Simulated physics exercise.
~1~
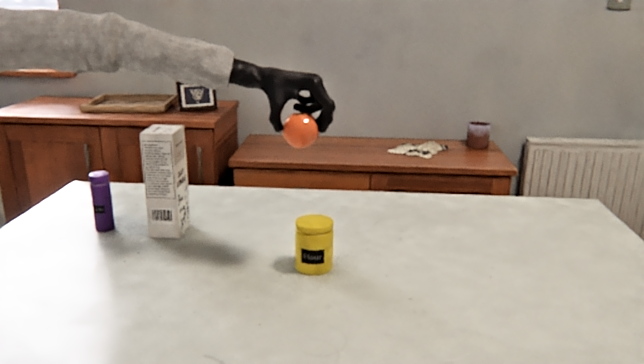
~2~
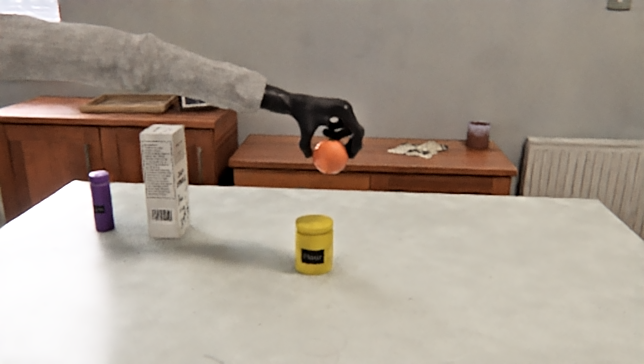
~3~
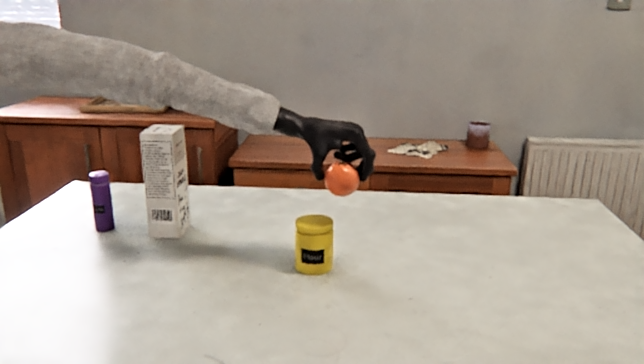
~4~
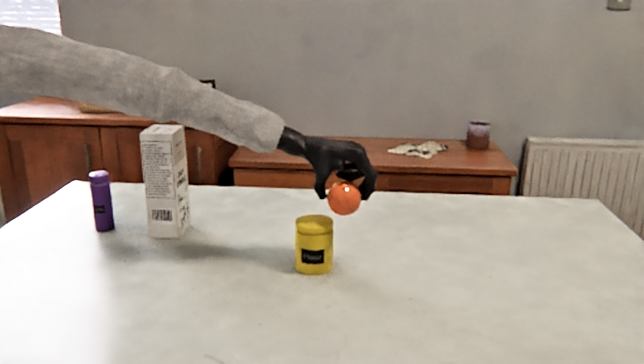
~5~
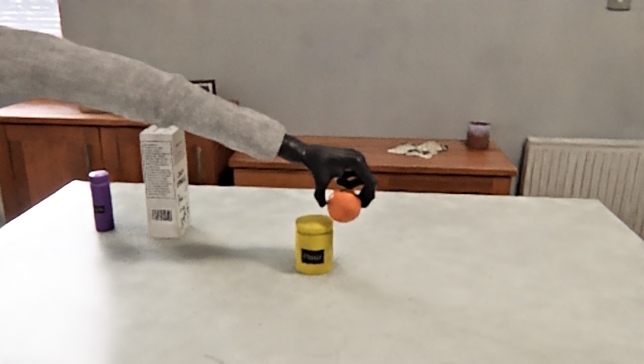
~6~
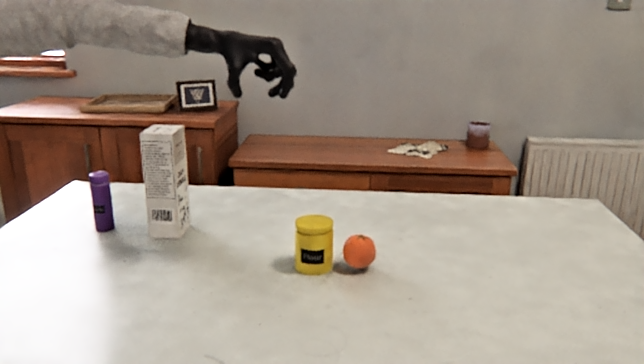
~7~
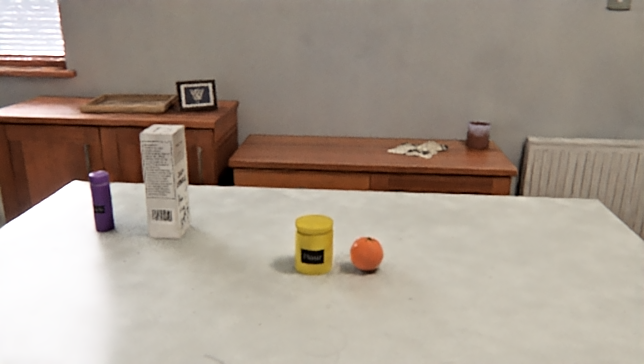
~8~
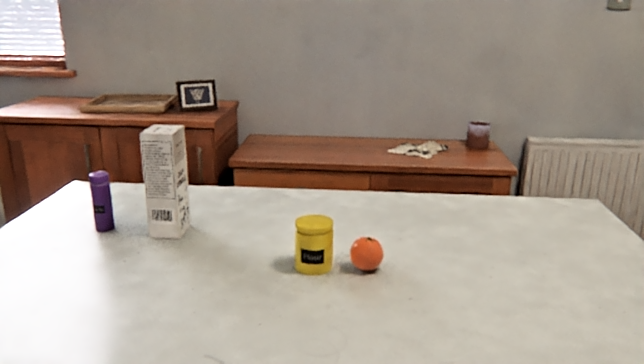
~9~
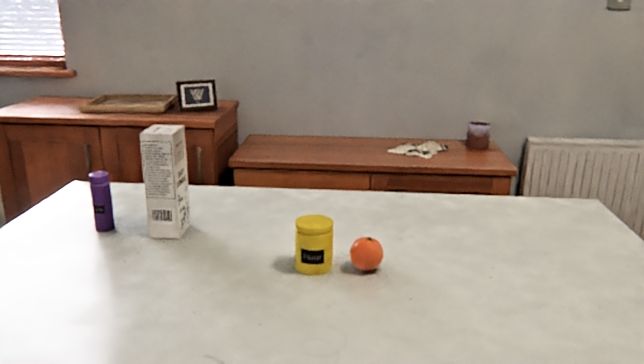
An orange tomato hangs from a black-gloved hand in a grey sleeve, above a pale table in a room seen by a still camera from the table's near side. A yellow jar stands near the middle, with a tall white carton and a purple shaker to the left, and wooden cabinets behind. The hand carries the tomato right and down to just above the jar's right side. It lets go and draws back to the left, and the tomato drops beside the jar. The tomato shifts slightly right and comes to rest on the table, while the other things remain standing.
